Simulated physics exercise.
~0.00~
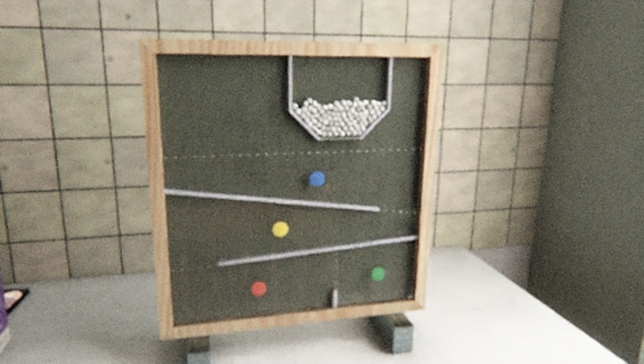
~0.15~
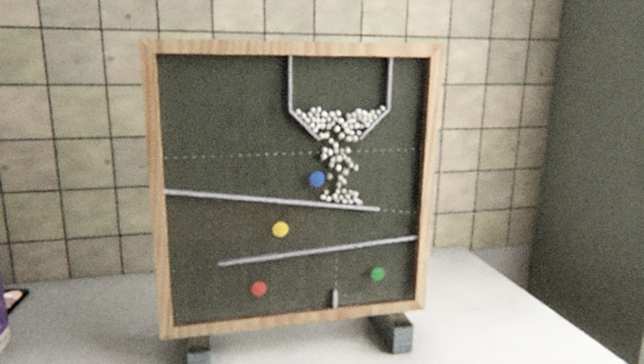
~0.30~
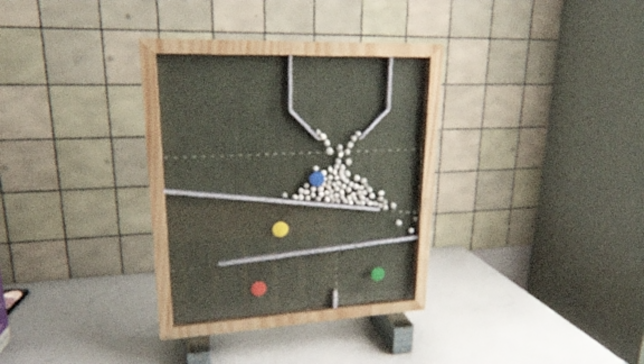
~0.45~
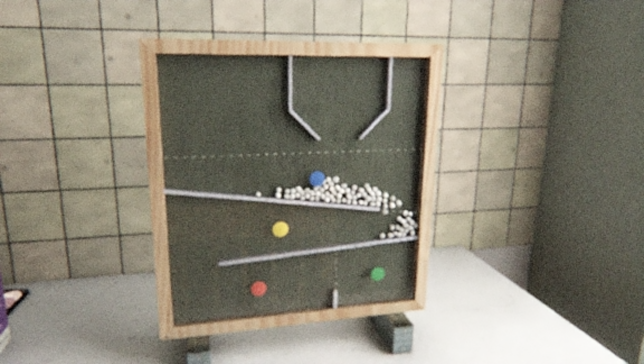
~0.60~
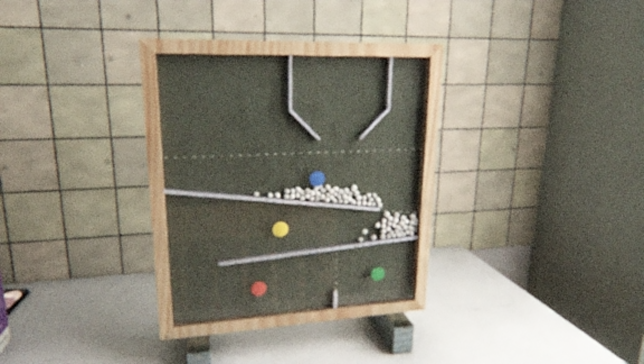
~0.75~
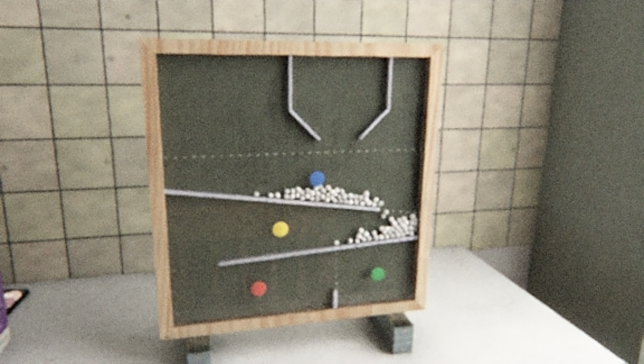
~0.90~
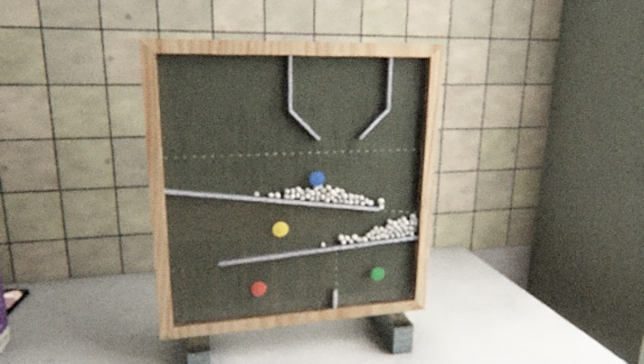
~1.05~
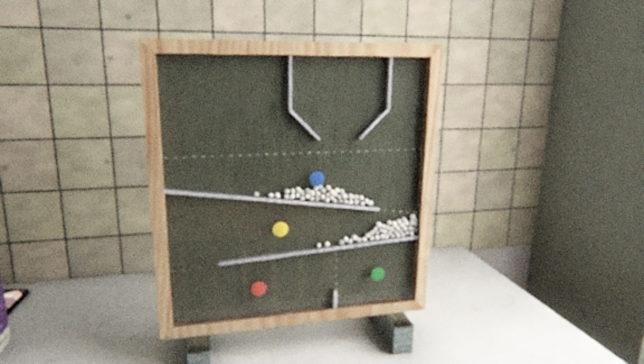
Small white pellets sit heaped in a hopper near the top of an upright, wood-framed box with a dark back, seen from the front on a pale surface before a tiled wall. Blue, yellow, red and green dots mark the back around two sloping ledges. The hopper's bottom opens and the pellets pour onto the upper ledge, piling up beside the blue dot. Many slide right, spill off its end and gather on the lower ledge, creeping a little left. They finally settle in two heaps, one on each ledge, with none reaching the floor.
